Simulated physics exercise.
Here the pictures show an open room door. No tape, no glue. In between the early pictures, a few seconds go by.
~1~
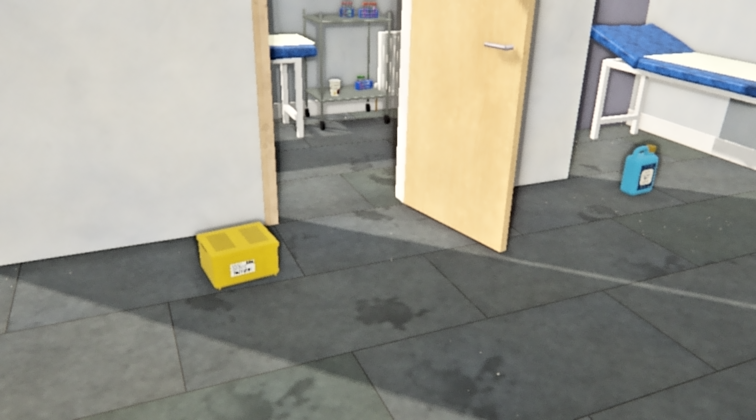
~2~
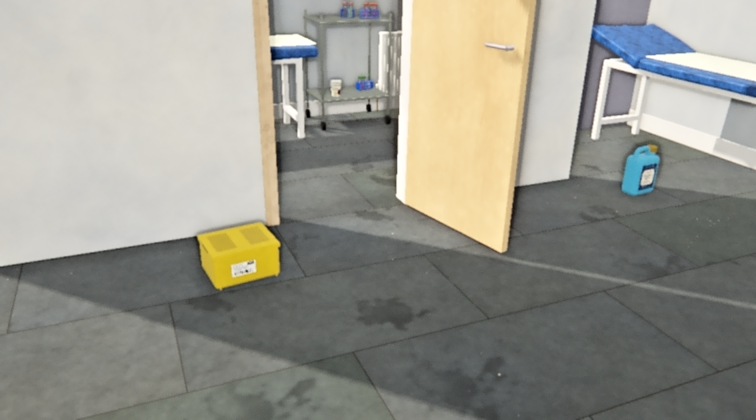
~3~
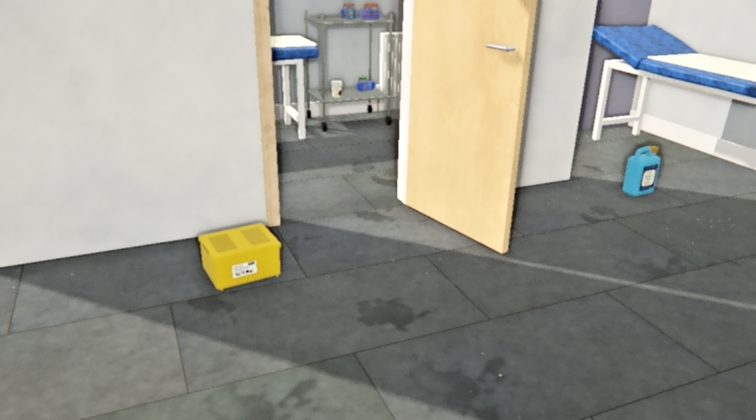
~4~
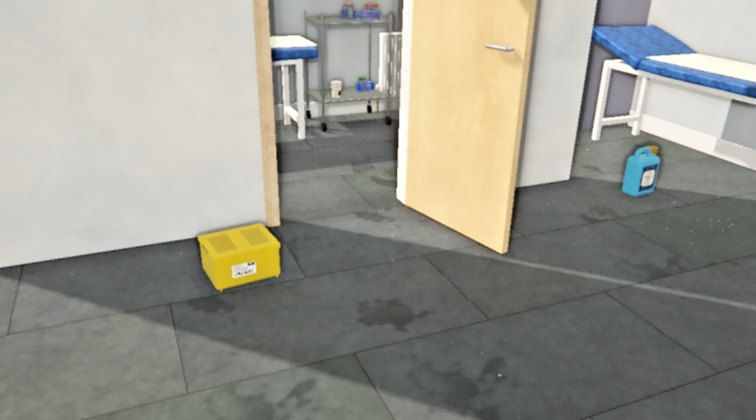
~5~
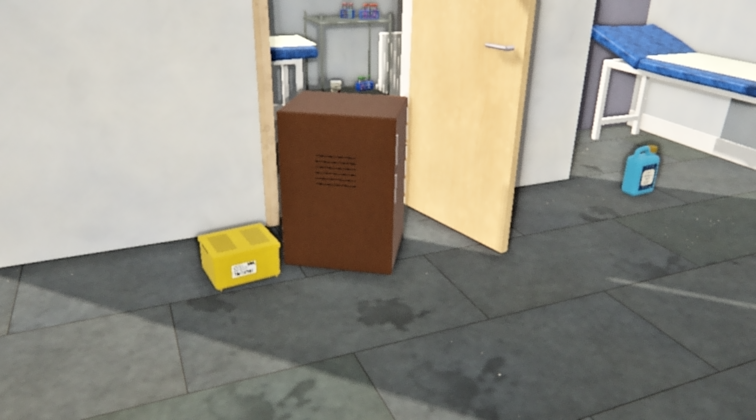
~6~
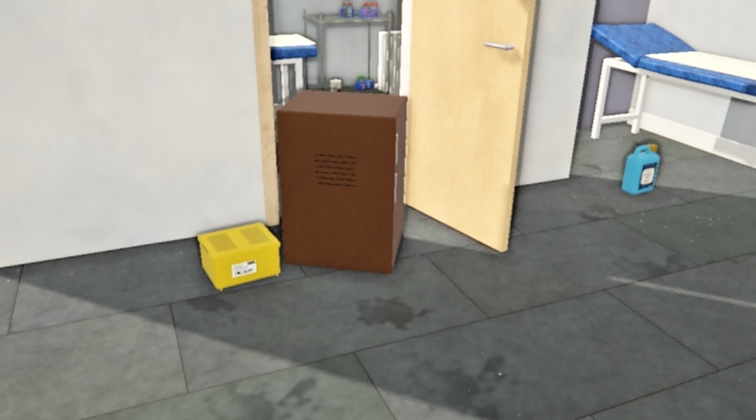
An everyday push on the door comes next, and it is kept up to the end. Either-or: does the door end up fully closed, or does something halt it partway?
The door is halted partway.
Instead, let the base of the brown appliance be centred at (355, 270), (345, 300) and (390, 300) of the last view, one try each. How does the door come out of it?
Door, in order of tries: Obstructed, fully closed, fully closed.
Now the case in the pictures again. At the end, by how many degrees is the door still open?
Near 60° open.
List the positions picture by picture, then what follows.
The first picture shows door wide open and still; yellow tote (238, 255).
The second picture shows door wide open and still; yellow tote (240, 255).
The third picture shows door wide open and still; yellow tote (240, 256).
The fourth picture shows door wide open and still; yellow tote (240, 256).
The fifth picture shows door wide open and still; yellow tote (240, 256).
The sixth picture shows door wide open and still; brown appliance (346, 180); yellow tote (240, 255).
Then, 0.40 s after the last picture, open by 92°.
Then, 0.60 s after the last picture, open by 76°.
Then, 0.80 s after the last picture, open by 62°.
At rest, open by 61°; both in place. Seen from the same camera at the end, brown appliance near (342, 180).
